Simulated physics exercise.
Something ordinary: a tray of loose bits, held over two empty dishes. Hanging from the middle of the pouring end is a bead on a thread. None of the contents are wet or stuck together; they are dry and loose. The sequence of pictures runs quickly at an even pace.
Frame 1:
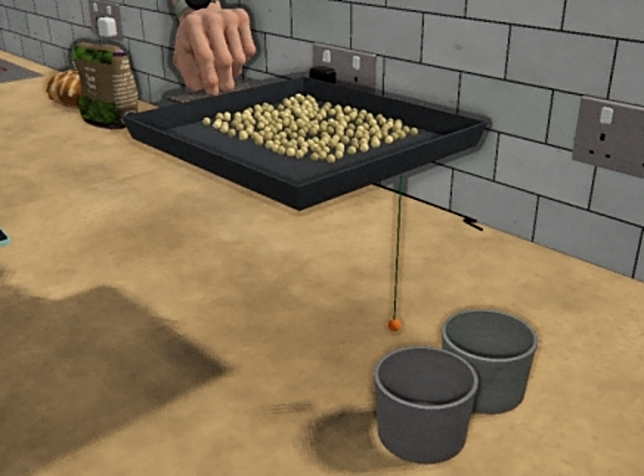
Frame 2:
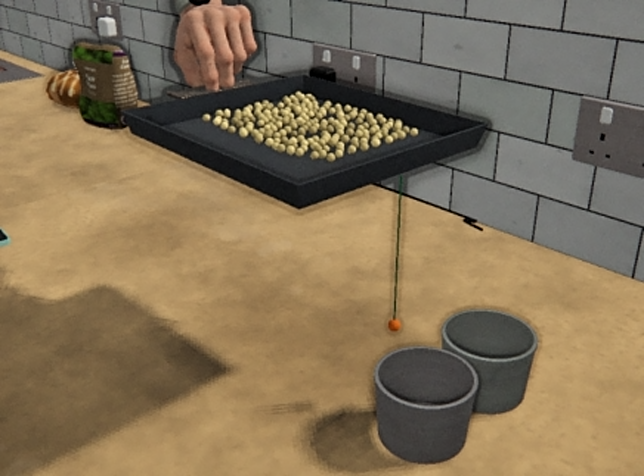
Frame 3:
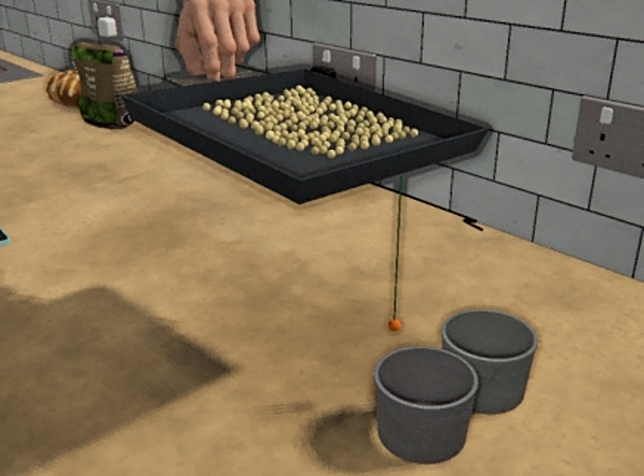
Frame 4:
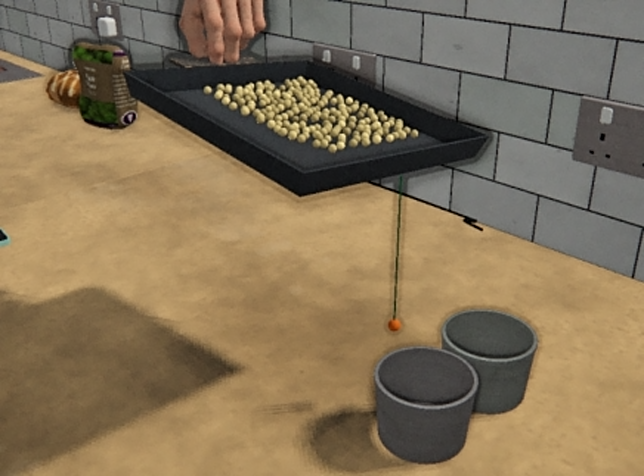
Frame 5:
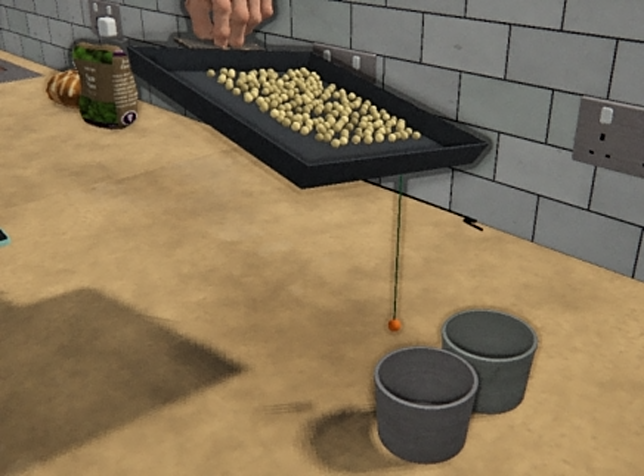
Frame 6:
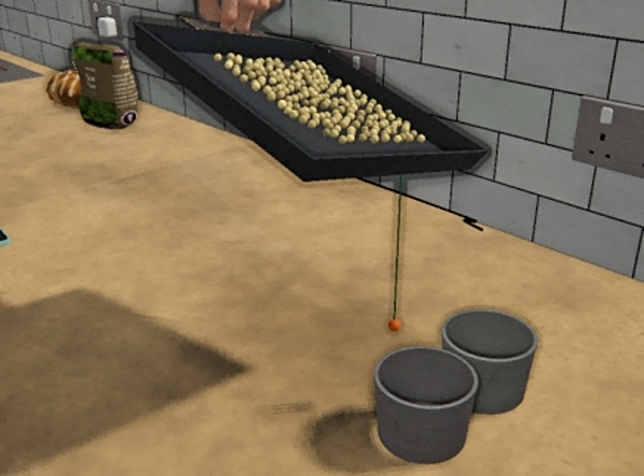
A hand raises the far left side of a dark tray of pale beans, tilting it steadily.
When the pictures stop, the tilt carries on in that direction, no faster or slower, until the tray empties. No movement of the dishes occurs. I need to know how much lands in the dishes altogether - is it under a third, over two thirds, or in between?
Altogether it comes to under a third.
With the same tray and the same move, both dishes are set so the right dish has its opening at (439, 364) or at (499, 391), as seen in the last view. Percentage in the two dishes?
Approximately 0 percent, followed by approximately 0 percent.
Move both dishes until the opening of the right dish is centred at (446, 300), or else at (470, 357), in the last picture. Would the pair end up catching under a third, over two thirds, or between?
In order: Over two thirds, then below one third.
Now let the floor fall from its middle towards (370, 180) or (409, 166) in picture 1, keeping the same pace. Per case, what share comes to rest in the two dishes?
Lab note: Case 1 near 40 %, case 2 near 70 %.
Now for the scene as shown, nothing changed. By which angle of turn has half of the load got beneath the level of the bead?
100°.
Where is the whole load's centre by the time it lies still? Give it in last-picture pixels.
Roughly pixel (457, 348).
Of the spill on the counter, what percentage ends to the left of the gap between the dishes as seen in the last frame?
50 %, roughly.
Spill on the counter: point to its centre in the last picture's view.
At about (458, 344).
Soon after the last picture, tray tipped steeply; nearly all on the tray; a small part in the air.
A little later, tray tipped past a quarter turn; about a quarter on the tray; a small part in the right dish; about a third outside both; about a third in the air.
Later still, tray tipped past a quarter turn; a small part in the right dish; nearly all outside both.
At rest, tray tipped past a quarter turn; none in the left dish; a small part in the right dish; nearly all outside both.
